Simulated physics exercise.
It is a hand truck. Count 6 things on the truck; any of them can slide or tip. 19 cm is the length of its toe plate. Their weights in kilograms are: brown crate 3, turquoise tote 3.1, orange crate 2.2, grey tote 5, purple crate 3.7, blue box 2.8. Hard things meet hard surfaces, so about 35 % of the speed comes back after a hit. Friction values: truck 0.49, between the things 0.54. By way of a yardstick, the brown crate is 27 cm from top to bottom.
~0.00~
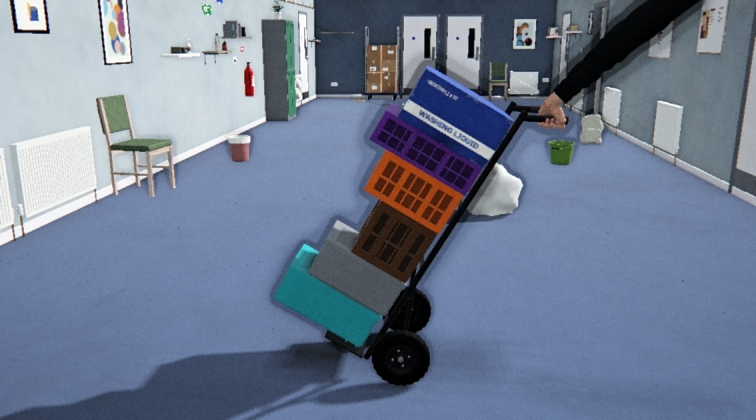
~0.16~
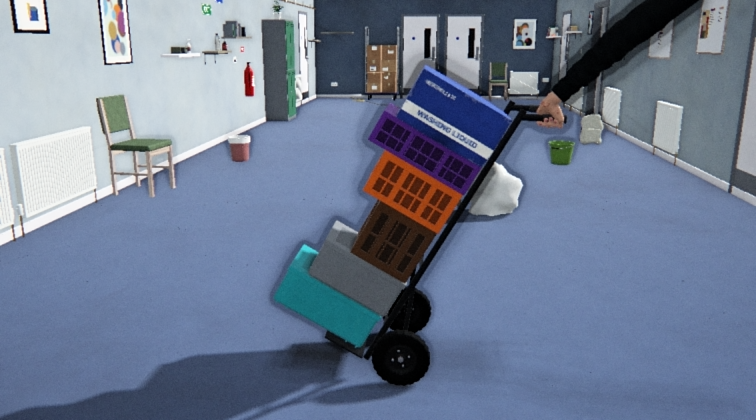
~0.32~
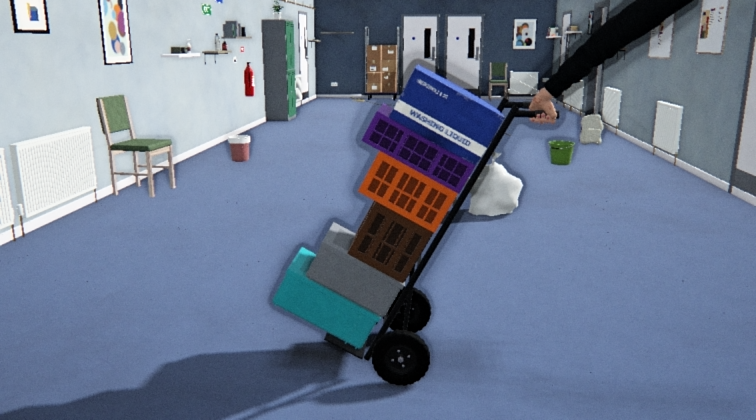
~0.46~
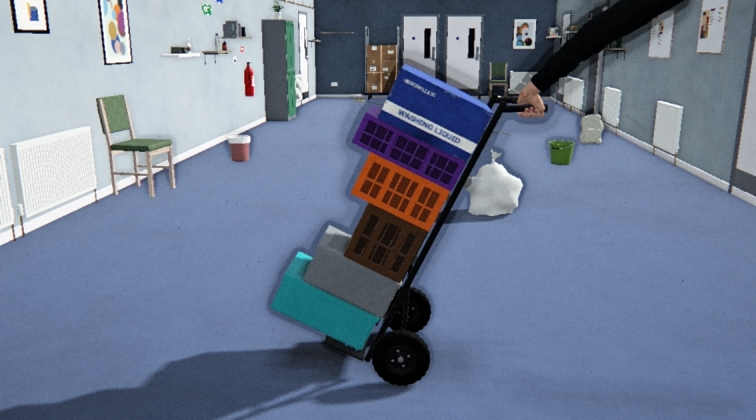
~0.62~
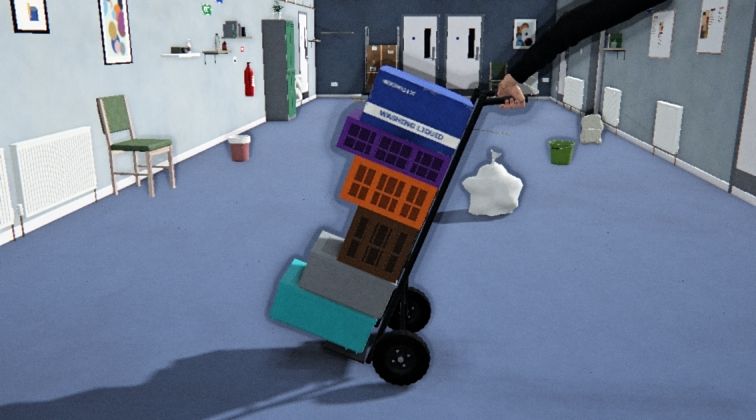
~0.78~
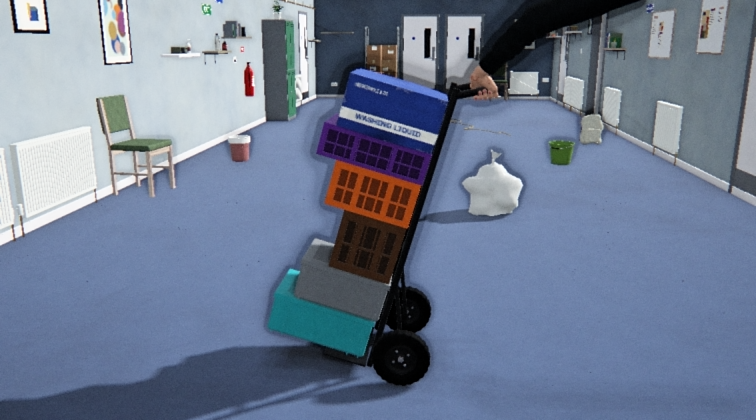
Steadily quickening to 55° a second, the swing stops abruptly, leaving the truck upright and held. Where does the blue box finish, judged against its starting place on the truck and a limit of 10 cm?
It finishes outside the limit.
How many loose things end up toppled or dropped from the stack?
It adds up to 4.
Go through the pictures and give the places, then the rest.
In the first frame, truck 30° back; blue box (454, 114); brown crate (396, 233).
In the second frame, truck 30° back; orange crate (414, 185); grey tote (360, 268).
In the third frame, truck 28° back; purple crate (419, 147); brown crate (392, 233).
In the fourth frame, truck 25° back; turquoise tote (329, 300); orange crate (402, 184).
In the fifth frame, truck 21° back; grey tote (351, 274); purple crate (396, 146).
In the sixth frame, truck 16° back; blue box (395, 109); brown crate (370, 237).
By 1.38 s, truck upright; blue box rocked 17° off its seat near (276, 123); purple crate rocked 17° off its seat; orange crate rocked 17° off its seat.
By 1.78 s, truck upright; orange crate, purple crate and blue box now dropped from the stack; brown crate rocked 69° off its seat; grey tote 2 cm from its spot.
By 2.08 s, truck upright; brown crate now dropped from the stack; grey tote 2 cm from its spot.
When it is over (4.4 s), dropped from the stack, brown crate, orange crate, purple crate and blue box; the other 2 within 10 cm of the start. End places, in pixels of the last picture, blue box near (118, 306).
